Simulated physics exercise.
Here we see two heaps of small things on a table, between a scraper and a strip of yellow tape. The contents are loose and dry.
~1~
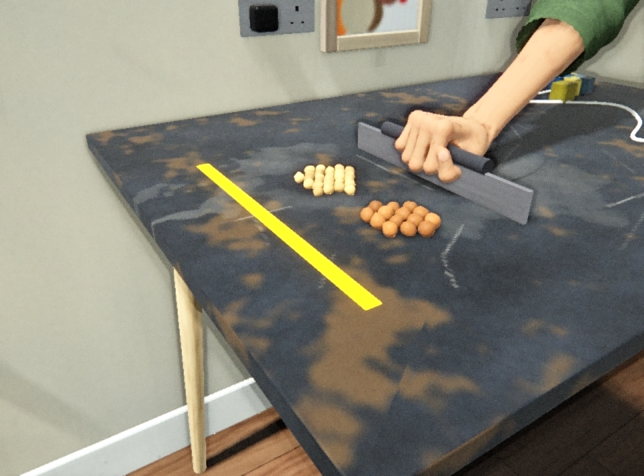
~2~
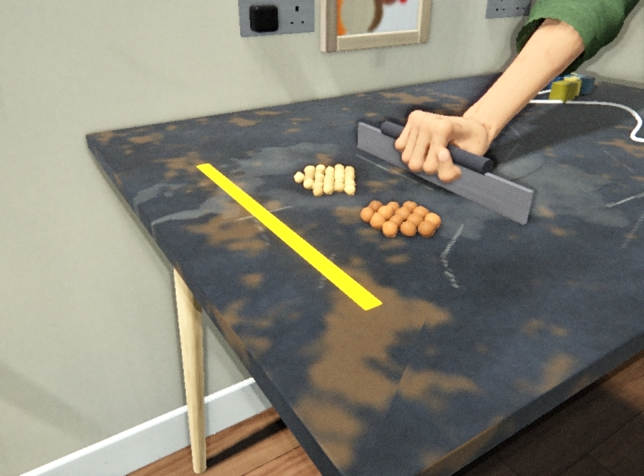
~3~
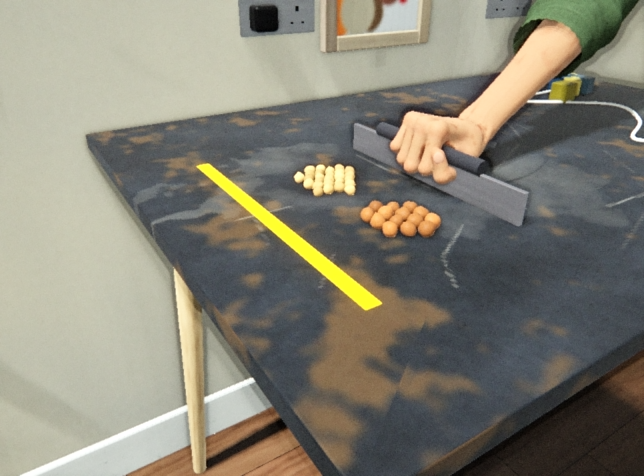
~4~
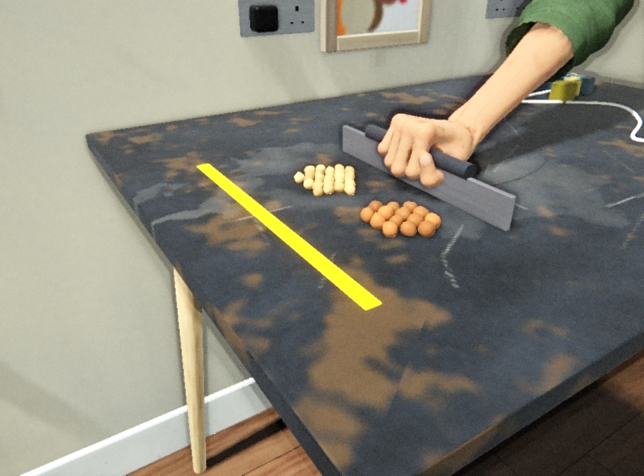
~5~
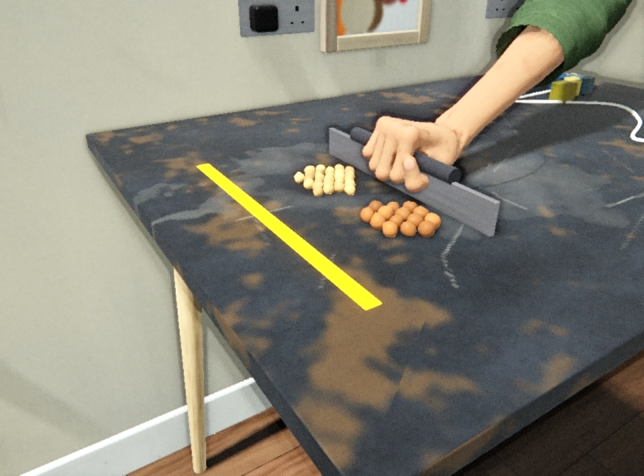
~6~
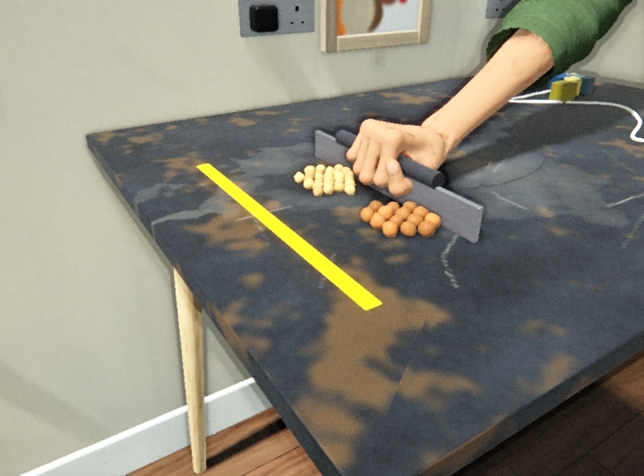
Hand in a green sleeve holding a scraper still, then sliding it left across a dark table towards two small heaps.
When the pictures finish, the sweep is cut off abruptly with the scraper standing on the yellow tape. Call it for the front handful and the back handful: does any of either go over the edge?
Front handful: No, none goes over. Back handful: No, none goes over.
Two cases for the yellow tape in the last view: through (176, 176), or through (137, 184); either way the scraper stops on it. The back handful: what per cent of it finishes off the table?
With the first line around 10 per cent ends off the table; with the second, 100 per cent.
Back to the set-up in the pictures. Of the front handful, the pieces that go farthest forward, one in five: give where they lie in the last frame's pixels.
That fifth finishes close to (255, 268).
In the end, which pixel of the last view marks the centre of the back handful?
The centre settles at about (216, 203).
Then, 0.36 s after the last picture, scraper still moving, near (324, 176); front handful all on the table, its front near (329, 232); back handful all on the table, its front near (253, 191).
Then, 0.74 s after the last picture, scraper stopped at the yellow tape; front handful all on the table, its front near (265, 265); back handful all on the table, its front near (185, 205).
Then, 1.02 s after the last picture, scraper stopped at the yellow tape; front handful all on the table, its front near (247, 271); back handful all on the table, its front near (175, 207).
At rest, scraper stopped at the yellow tape; front handful all on the table, its front near (247, 271); back handful all on the table, its front near (175, 207).
